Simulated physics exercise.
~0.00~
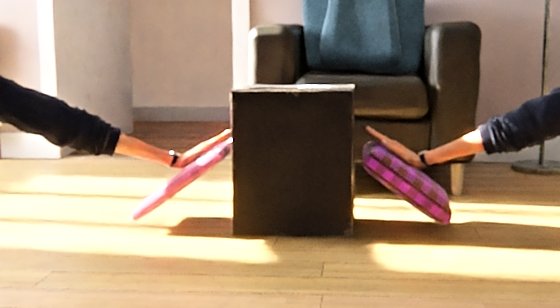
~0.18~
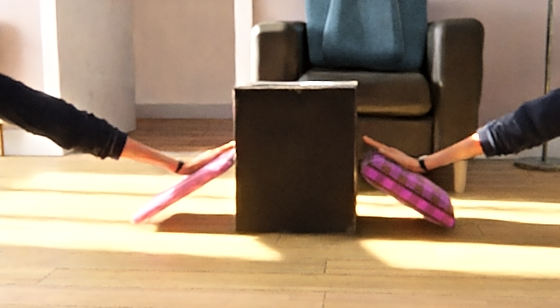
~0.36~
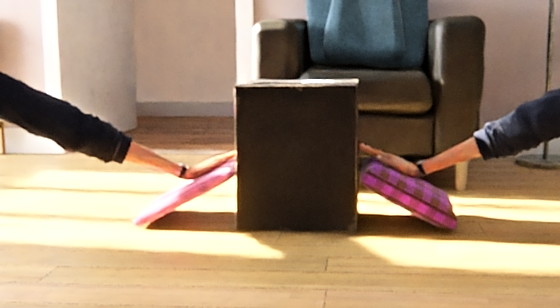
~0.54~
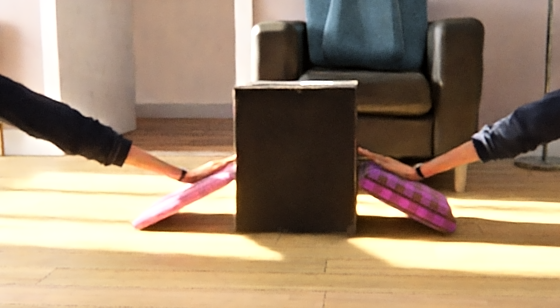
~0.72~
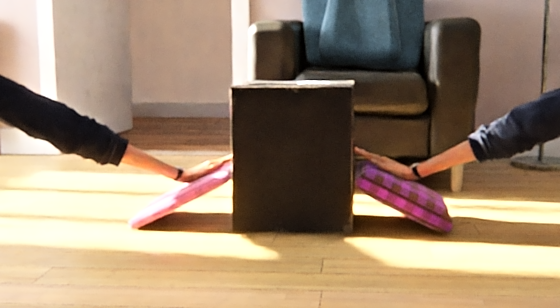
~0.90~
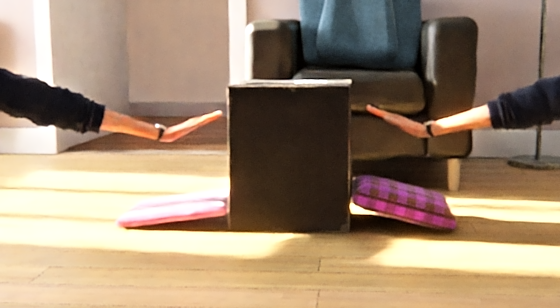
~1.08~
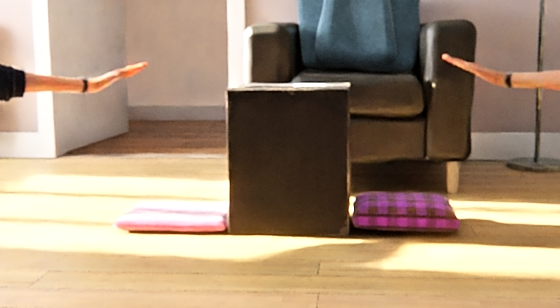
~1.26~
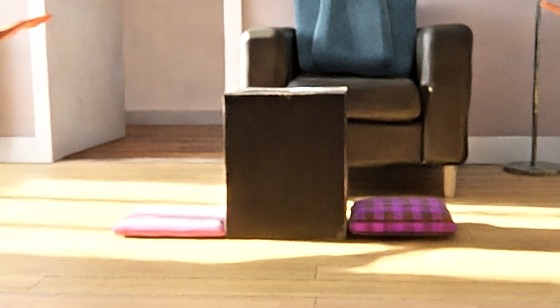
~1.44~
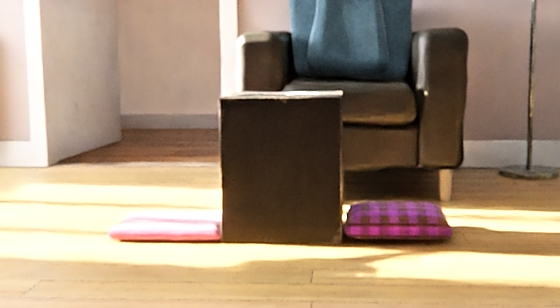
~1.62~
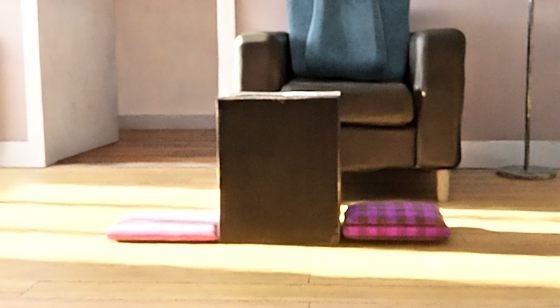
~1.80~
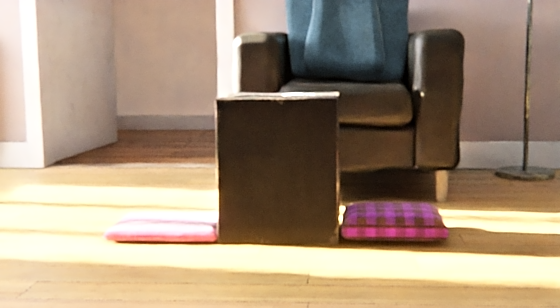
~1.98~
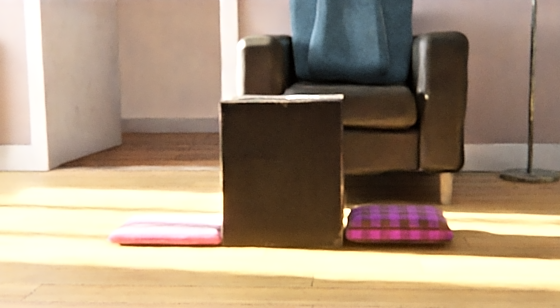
Two hands held a pink seat pad and a purple checkered cushion slanted against either side of a black box, eased them lower, then let go and drew away. Both slipped down and ended up lying flat on the floor beside the box.
